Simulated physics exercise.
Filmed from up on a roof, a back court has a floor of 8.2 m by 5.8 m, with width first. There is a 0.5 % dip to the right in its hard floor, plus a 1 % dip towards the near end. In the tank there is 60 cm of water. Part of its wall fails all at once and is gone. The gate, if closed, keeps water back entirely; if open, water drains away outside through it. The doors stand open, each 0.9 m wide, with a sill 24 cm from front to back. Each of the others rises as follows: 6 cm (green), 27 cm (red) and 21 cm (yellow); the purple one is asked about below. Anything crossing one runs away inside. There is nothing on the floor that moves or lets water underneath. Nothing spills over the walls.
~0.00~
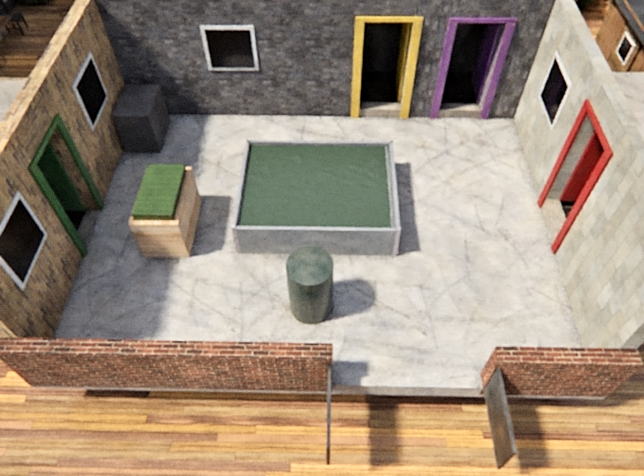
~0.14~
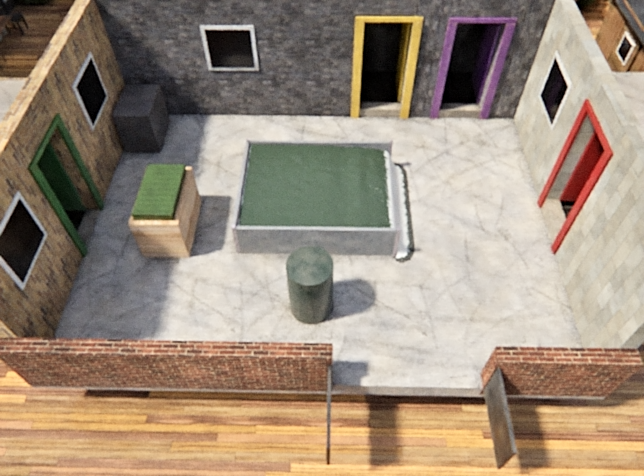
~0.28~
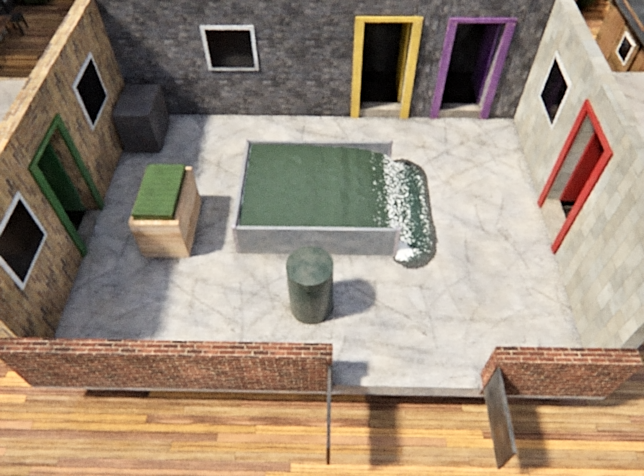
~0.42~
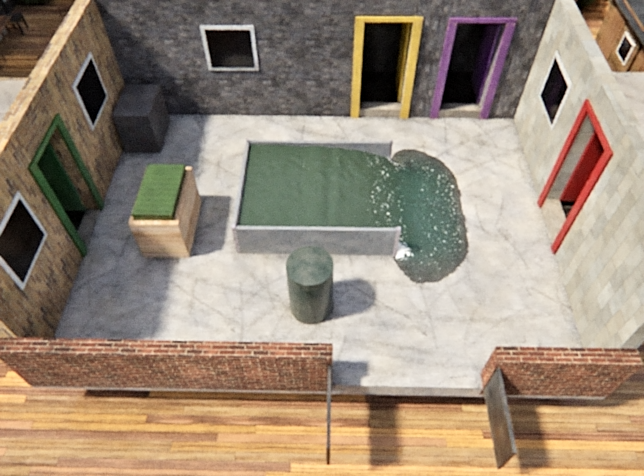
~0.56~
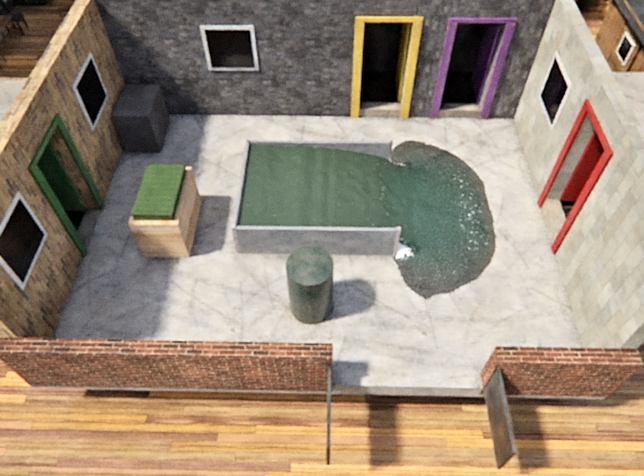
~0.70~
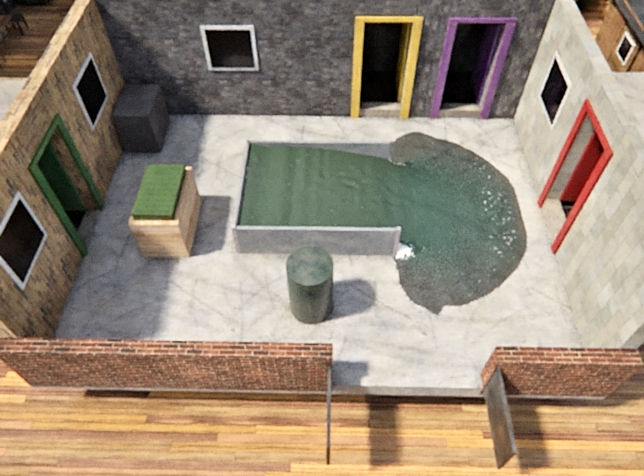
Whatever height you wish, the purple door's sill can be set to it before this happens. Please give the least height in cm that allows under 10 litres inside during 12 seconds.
It would have to be roughly 18 cm high.
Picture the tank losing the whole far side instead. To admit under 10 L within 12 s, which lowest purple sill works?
It needs to be about 10.5 cm high.
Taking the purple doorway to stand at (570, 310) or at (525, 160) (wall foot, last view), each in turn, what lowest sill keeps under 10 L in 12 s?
You'd want roughly 22 cm there first, then roughly 25 cm.
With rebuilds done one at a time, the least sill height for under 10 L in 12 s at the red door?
Red - roughly 33 cm.
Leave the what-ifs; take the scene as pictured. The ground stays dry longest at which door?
Last in order comes the green door.
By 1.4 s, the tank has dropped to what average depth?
Roughly 37 cm.
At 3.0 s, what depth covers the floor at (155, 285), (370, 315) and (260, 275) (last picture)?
Depth: About 0, 0, 0 cm.
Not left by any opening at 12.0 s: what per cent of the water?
Close to 80 in a hundred.
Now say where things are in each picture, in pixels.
The first picture shows still water, 60 cm deep, in the tank at (318, 185); the purple door at (468, 78) is dry.
In the second picture, the front is at (409, 253), 0.3 m from the gap at (390, 200); 0.5 m2 of floor is wet, 60 cm left at the back.
In the third picture, the gap is at (390, 202), the front 0.7 m out at (431, 243); the back of the tank holds 60 cm.
In the fourth picture, the front is at (463, 246), 1.2 m from the gap at (390, 203); 3.2 m2 of floor is wet, 60 cm left at the back.
In the fifth picture, the gap is at (390, 203), the front 1.8 m out at (489, 228); the back of the tank holds 60 cm.
In the sixth picture, the gap is at (390, 203), the front 2.3 m out at (521, 236); the back of the tank holds 59 cm; the purple door at (468, 78), 3.1 m from the gap, is still 0.9 m from the nearest water.
After 1.4 s water covers 30 % of the floor, deepest (37 cm) near (539, 216); 1 cm at the purple door, 0 litres in over its 21 cm sill.
After 3.0 s water covers 35 % of the floor, deepest (42 cm) near (583, 363); 20 cm at the purple door, 0 litres in over its 21 cm sill.
After 12.0 s water covers 100 % of the floor, deepest (12 cm) near (235, 367); 4 cm at the purple door, 3 litres in over its 21 cm sill.
At the purple door as built, the water arrived by 1.4 s and peaked near 21 cm at 3.2 s.
With a sill of 15.5 cm, 22 litres would have come in within the 12 s; with 21 cm, 3 litres. So under 10 litres takes about 18 cm.
